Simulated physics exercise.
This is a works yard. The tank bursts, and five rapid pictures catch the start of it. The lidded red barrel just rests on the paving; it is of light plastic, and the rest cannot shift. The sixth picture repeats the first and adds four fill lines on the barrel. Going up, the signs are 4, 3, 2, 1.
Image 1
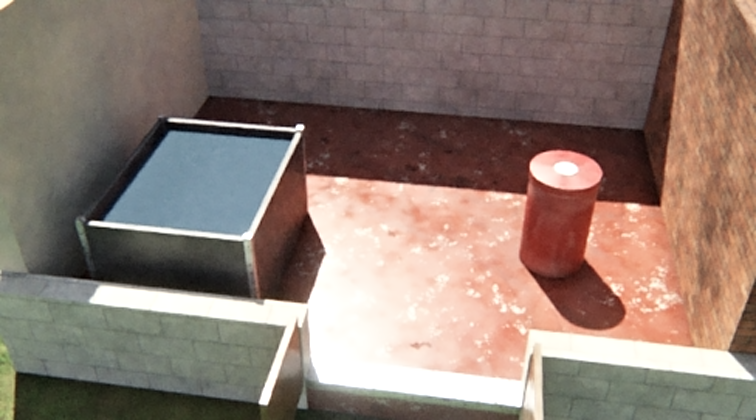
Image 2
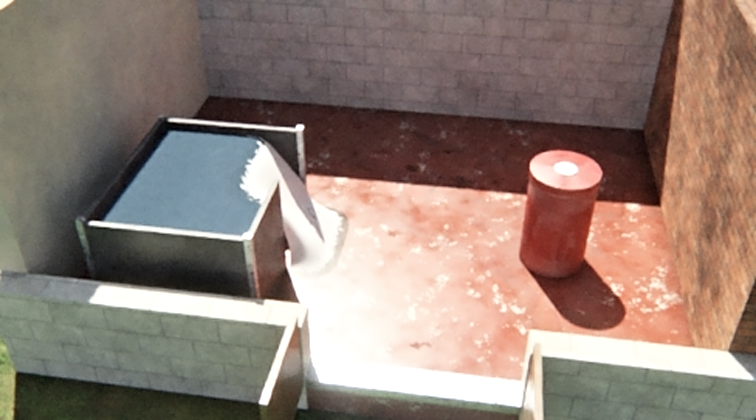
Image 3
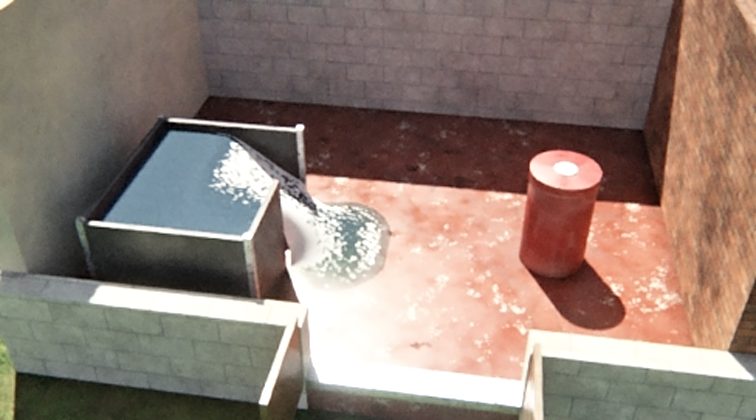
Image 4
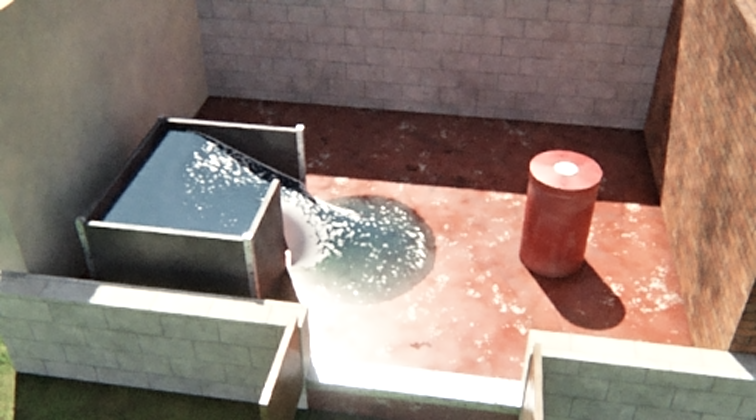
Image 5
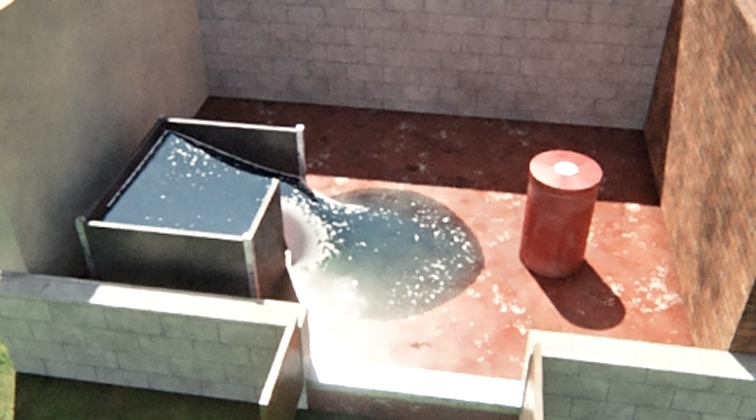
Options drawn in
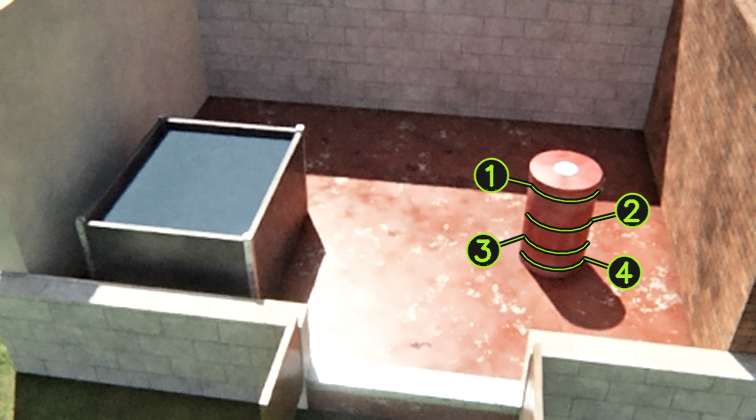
In a walled yard, water pours from a tank and spreads across the reddish ground.
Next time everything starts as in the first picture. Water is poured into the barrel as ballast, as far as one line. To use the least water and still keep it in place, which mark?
2.
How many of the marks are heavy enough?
Two of the four.
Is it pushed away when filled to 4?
Yes, it does.
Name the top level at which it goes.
3 it is.
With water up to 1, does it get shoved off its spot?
No, not at all.
On the marked copy, 1 at (565, 201); 2 at (560, 230); 3 at (556, 253); 4 at (553, 269); from the bottom up 4, 3, 2, 1.
If 1 is chosen, it does not move.
If 2 is chosen, it does not move.
If 3 is chosen, it is pushed about half its own width away.
If 4 is chosen, it is pushed about 3 times its own width away.
